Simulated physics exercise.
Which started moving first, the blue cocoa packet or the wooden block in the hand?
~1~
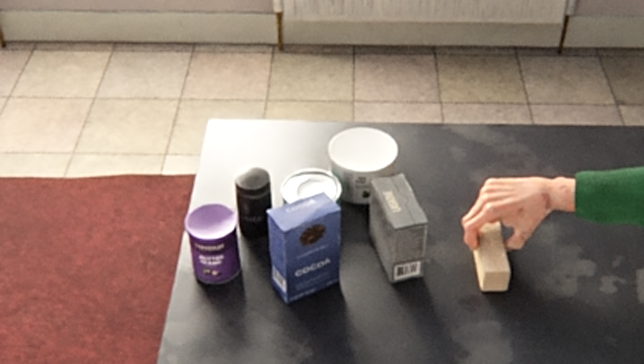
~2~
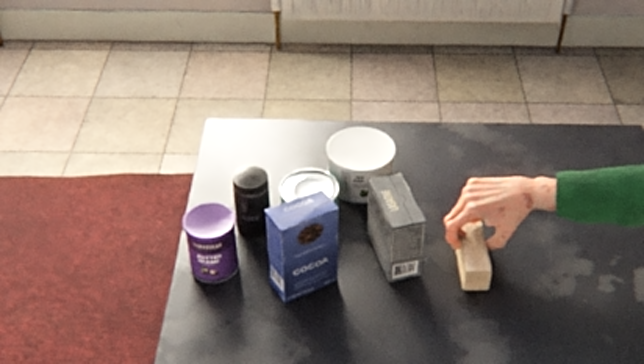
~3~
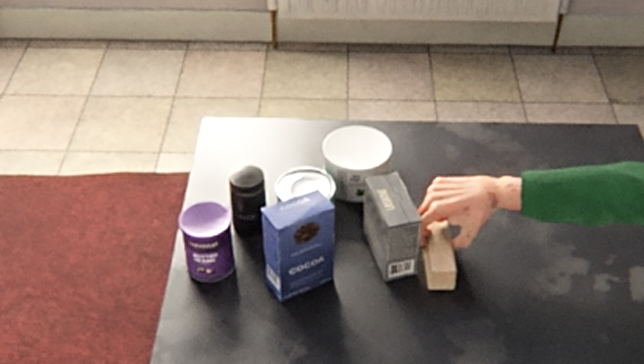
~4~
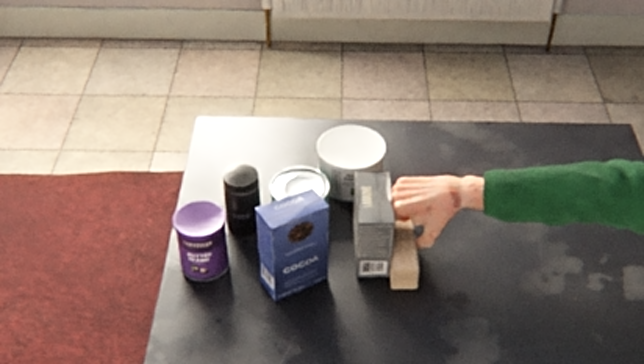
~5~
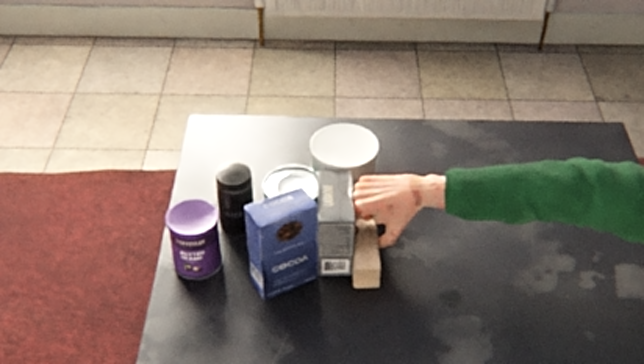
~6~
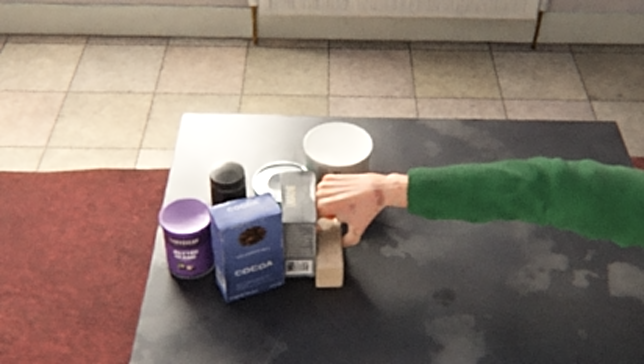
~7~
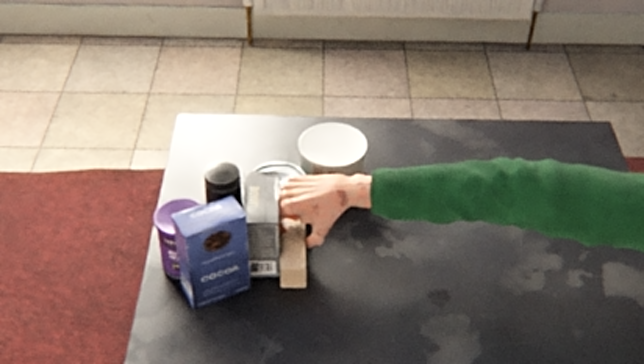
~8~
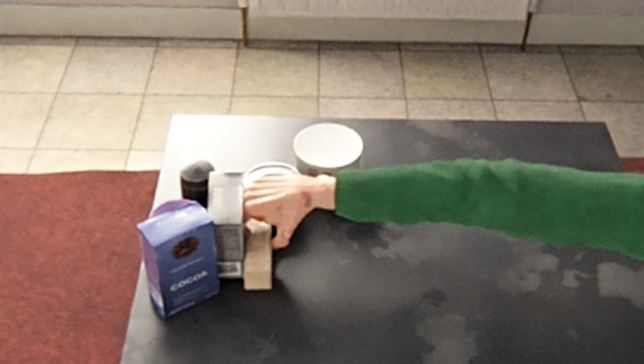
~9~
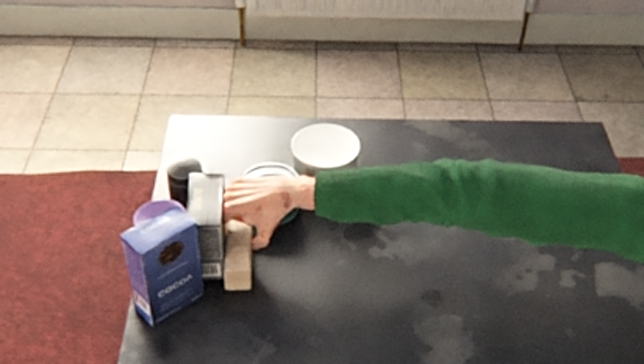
The wooden block started moving first. The blue cocoa packet only began to shift later, after the grey packet had already been pushed left.
